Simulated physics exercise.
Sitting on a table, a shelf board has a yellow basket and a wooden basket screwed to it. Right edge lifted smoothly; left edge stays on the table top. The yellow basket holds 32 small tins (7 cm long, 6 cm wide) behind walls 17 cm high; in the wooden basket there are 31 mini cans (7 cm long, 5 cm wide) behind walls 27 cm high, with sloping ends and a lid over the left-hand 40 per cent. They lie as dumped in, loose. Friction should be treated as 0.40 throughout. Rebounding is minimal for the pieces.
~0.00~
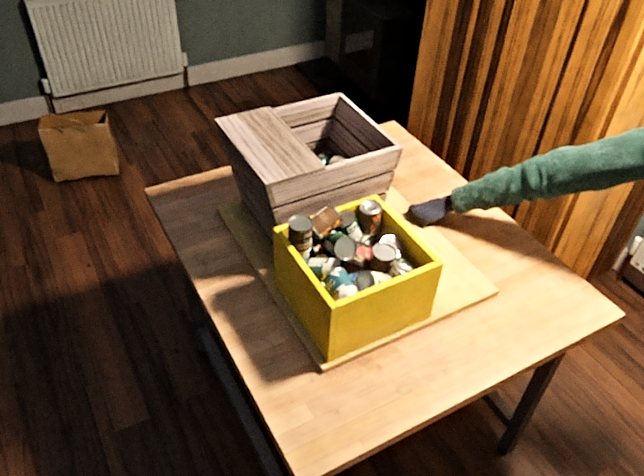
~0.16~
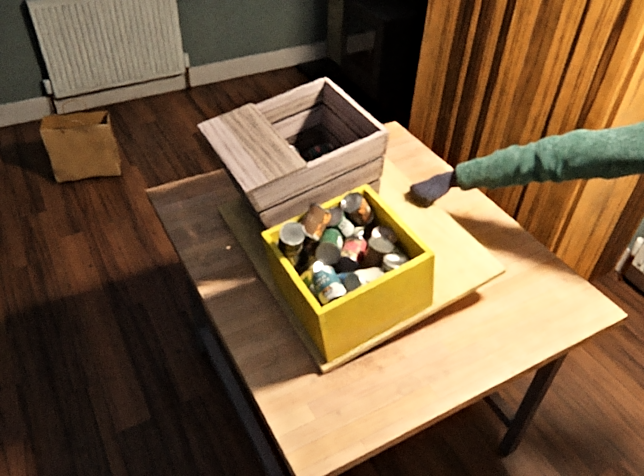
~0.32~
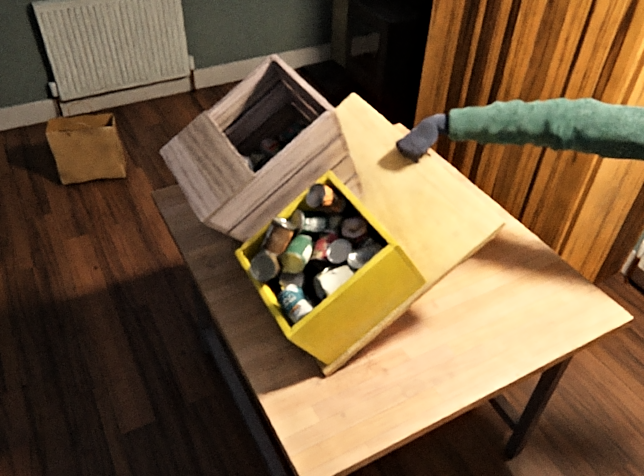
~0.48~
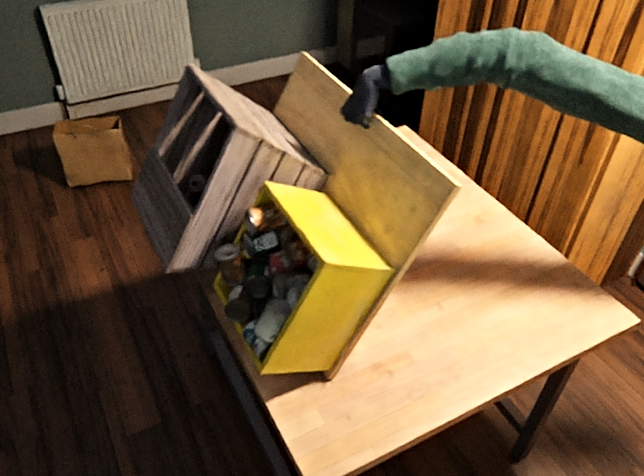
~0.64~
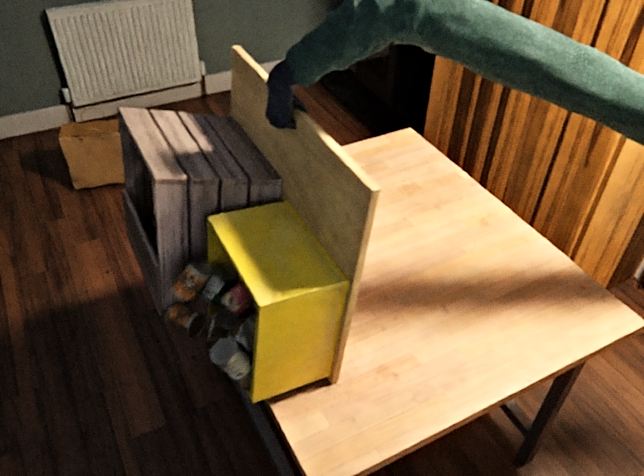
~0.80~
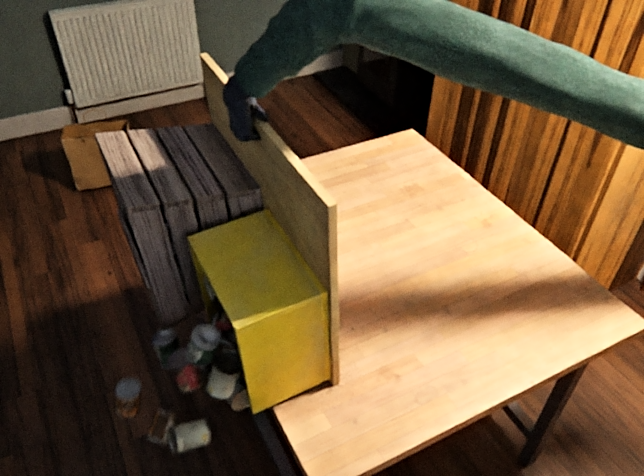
A board on a table, carrying a yellow basket of small tins and a partly lidded wooden basket, tilts as a gloved hand in a green sleeve raises its right edge. It swings up steeply until the baskets lie on their sides, then slightly further as tins tumble from the yellow one.
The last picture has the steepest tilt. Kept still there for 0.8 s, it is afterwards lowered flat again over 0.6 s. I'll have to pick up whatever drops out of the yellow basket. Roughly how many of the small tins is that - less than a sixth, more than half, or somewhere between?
You'll be picking up more than half of them.
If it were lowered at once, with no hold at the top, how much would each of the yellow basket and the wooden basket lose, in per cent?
Yellow basket 60%, wooden basket 0%.
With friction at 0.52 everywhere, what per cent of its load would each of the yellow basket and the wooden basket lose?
In that case the yellow basket sheds 80 per cent, while the wooden basket sheds 0 per cent.
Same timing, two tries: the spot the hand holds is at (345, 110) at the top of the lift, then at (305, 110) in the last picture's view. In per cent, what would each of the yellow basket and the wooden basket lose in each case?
Yellow basket: 40 %, then 50 %; wooden basket: 0 %, then 0 %.
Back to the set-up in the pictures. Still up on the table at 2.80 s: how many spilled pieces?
My count comes to close to 0.
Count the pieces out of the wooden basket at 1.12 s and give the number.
Count for the wooden basket: Roughly 1.
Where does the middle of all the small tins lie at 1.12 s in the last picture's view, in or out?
Centre: Around (202, 381) px.
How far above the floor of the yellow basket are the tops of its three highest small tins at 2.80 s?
That is close to 9 centimetres.
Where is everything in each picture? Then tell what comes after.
In the first picture (each is followed by its nearest rim corner in this view; the camera pans a little), yellow basket, (336, 304); wooden basket, (270, 185); 0° from level; none out.
In the second picture, yellow basket, (323, 310); wooden basket, (251, 191); 10° from level.
In the third picture, yellow basket, (291, 332); wooden basket, (207, 219); 33° from level.
In the fourth picture, yellow basket, (262, 367); wooden basket, (171, 266); 60° from level.
In the fifth picture, yellow basket, (251, 397); wooden basket, (163, 309); 83° from level; 3 out, the lowest tin at (186, 320).
In the sixth picture, yellow basket, (251, 409); wooden basket, (165, 325); 93° from level; 9 out, the lowest tin at (162, 427).
After 1.12 s, tilt 93°; yellow basket 13 in, 19 out and wooden basket 30 in, 1 out.
After 1.52 s, tilt 93°; yellow basket 10 in, 22 out and wooden basket 30 in, 1 out.
After 2.08 s, tilt 10°; yellow basket 8 in, 24 out and wooden basket 30 in, 1 out.
When it is over (at 2.80 s), yellow basket 8 in, 24 out and wooden basket 30 in, 1 out. Asked share, 24 of 32, 75 per cent.
